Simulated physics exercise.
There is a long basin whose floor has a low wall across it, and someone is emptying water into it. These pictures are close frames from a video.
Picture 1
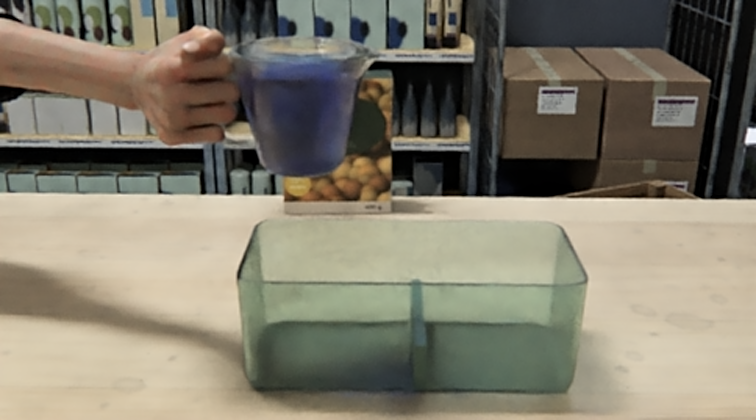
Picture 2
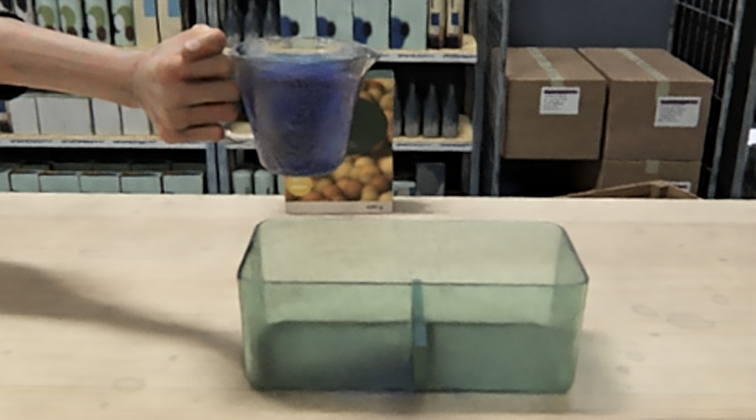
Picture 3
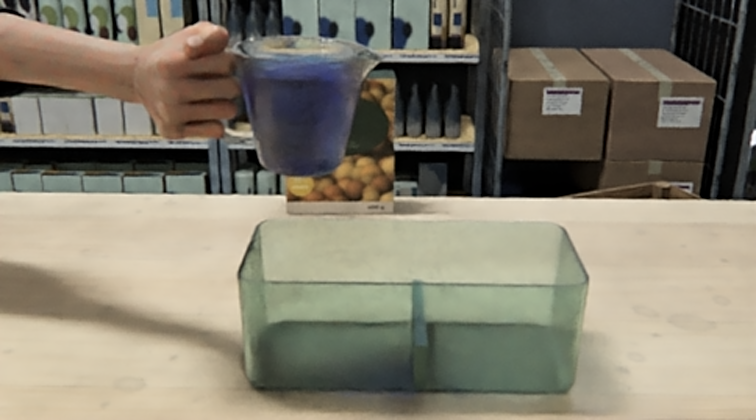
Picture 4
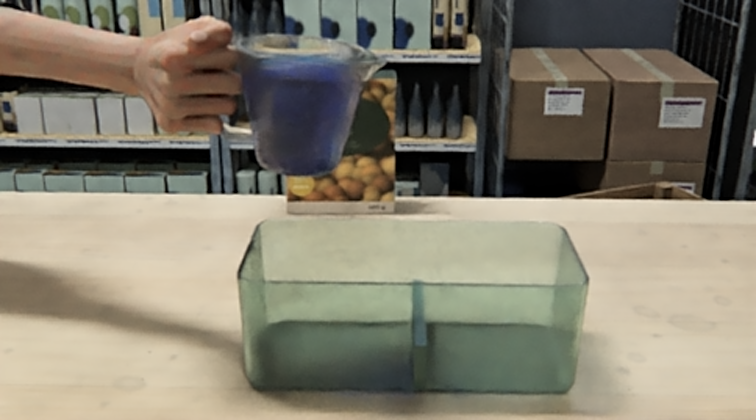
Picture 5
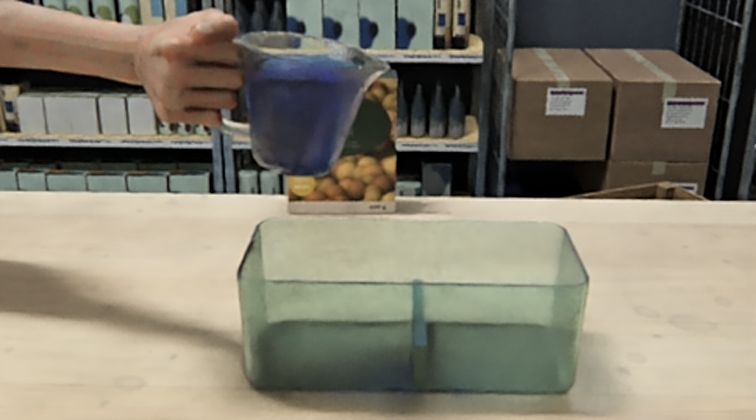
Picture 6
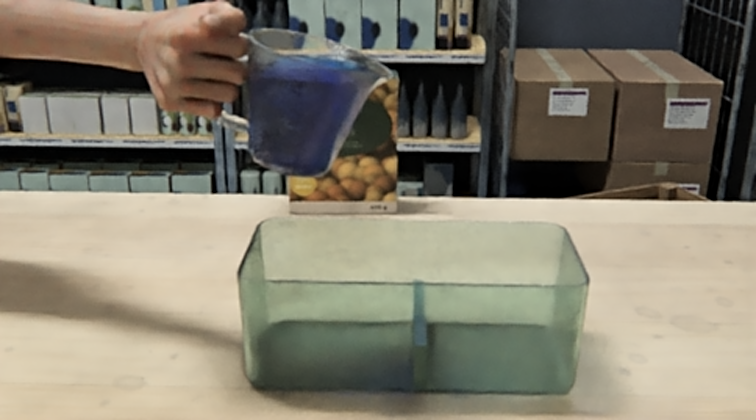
On a pale wooden counter before stocked shelves and cardboard boxes, a hand holds a clear jug of blue liquid above an empty, greenish transparent basin with a low dividing wall, and slowly tilts the jug slightly to the right.
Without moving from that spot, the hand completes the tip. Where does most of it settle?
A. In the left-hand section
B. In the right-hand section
The answer is B.
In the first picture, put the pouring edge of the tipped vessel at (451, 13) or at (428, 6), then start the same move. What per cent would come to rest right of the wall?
85 %, then 95 %.
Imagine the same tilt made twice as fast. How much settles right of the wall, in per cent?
I'd say roughly 45 in every hundred ends up there.
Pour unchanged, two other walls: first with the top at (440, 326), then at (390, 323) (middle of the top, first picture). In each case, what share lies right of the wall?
My guess is some 50 percent the first time and some 90 percent the second.
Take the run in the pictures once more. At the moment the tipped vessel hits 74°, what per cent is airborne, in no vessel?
Near 25 in a hundred.
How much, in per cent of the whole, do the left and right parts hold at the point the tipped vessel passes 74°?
Left part close to 0 in a hundred, right part close to 15.
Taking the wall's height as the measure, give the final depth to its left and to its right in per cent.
Once it is still, the left part shows 10 per cent and the right part 50.
A moment on, the tilt is 74° and 60 per cent is still to pour, 0 is left of the wall and 14 right of it.
Next, the tilt is 106° and 7 per cent is still to pour, 12 is left of the wall and 70 right of it.
Then the tilt is 109° and 0 per cent is still to pour, 24 is left of the wall and 76 right of it.
Later the tilt is 109° and 0 per cent is still to pour, 24 is left of the wall and 76 right of it.
At rest 24 per cent lies left of the wall, 76 right of it and 1 outside.
